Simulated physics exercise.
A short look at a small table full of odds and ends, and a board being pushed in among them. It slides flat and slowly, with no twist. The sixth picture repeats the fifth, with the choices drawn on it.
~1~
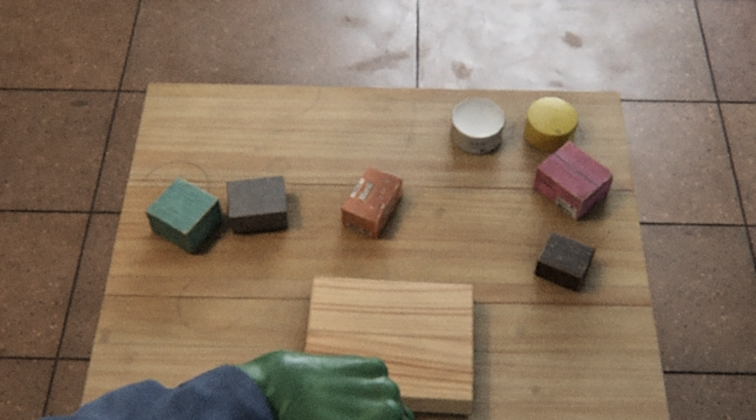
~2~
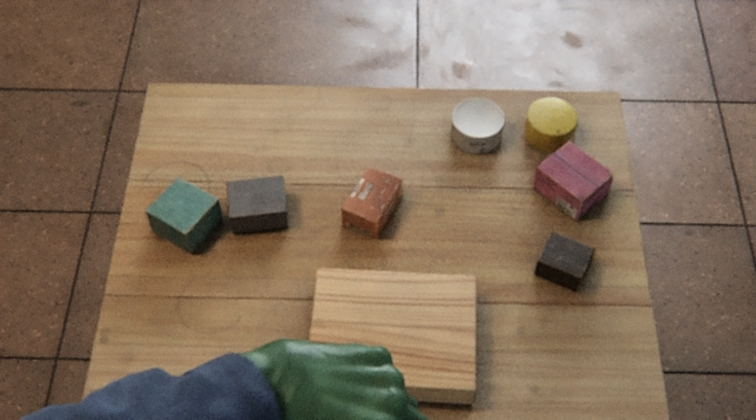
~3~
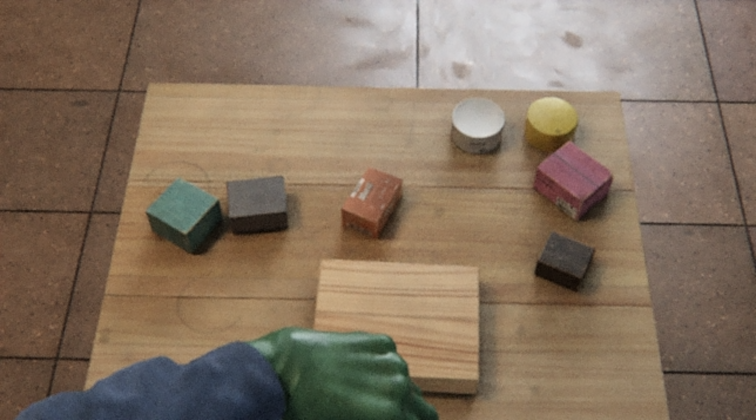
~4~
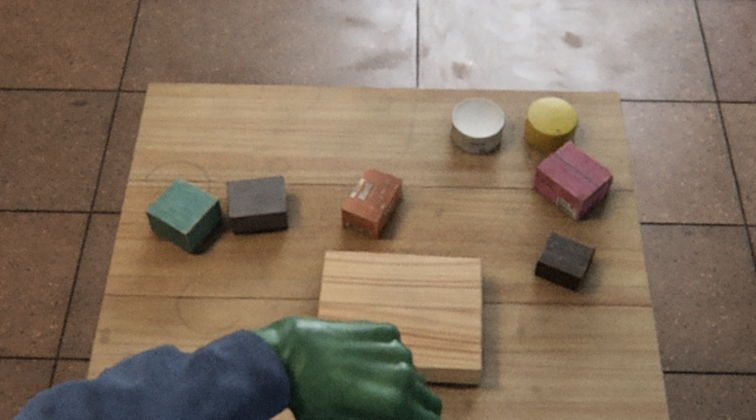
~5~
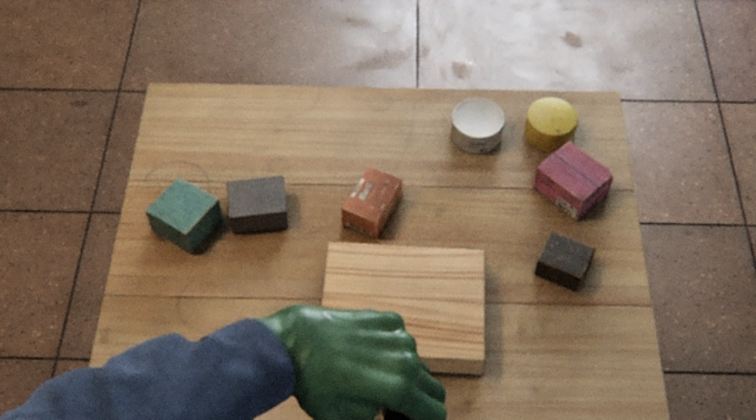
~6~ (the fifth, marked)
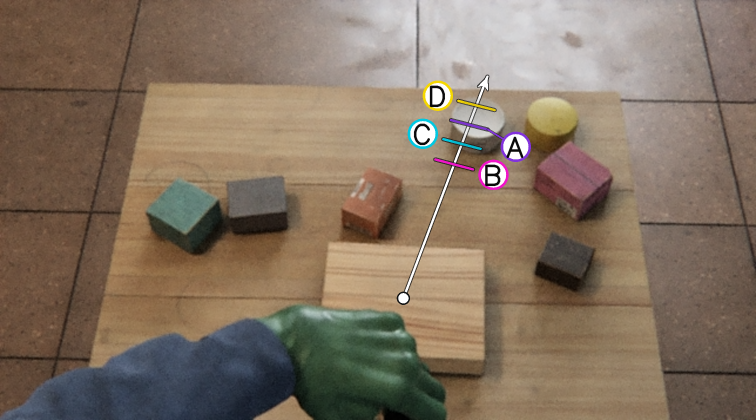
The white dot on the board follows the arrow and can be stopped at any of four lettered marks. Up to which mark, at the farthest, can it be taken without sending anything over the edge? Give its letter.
The farthest safe stop is C.
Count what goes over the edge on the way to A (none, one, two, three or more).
In all, two.
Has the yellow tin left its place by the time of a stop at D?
Yes.
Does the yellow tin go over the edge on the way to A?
By then, no.
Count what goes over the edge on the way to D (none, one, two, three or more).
By then, two.
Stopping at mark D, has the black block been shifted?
No.
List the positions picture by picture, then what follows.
Orange packet (373, 202); pink box (573, 180); turquoise block (185, 215), in the first frame.
Board (393, 326); yellow tin (551, 125), in the second frame.
Board (397, 317); grey block (258, 205), in the third frame.
Board (400, 308); orange packet (373, 202), in the fourth frame.
Board (403, 299); turquoise block (185, 215); yellow tin (551, 125); white jar (477, 126), in the fifth frame.
On the marked copy, A at (469, 125); B at (454, 164); C at (462, 144); D at (476, 106); the arrow from (403, 298) to (488, 76); the white dot at (403, 298).
Taking C. A third of the way, board (425, 247); orange packet (372, 172); yellow tin (551, 125).
Two thirds of the way, board (447, 191); orange packet (391, 121); yellow tin (551, 125).
When it is over, board (461, 154); orange packet (403, 87); white jar (481, 93); nothing has fallen.
As for the rest, A drops the orange packet and white jar; B is safe but short; D drops the orange packet and white jar.
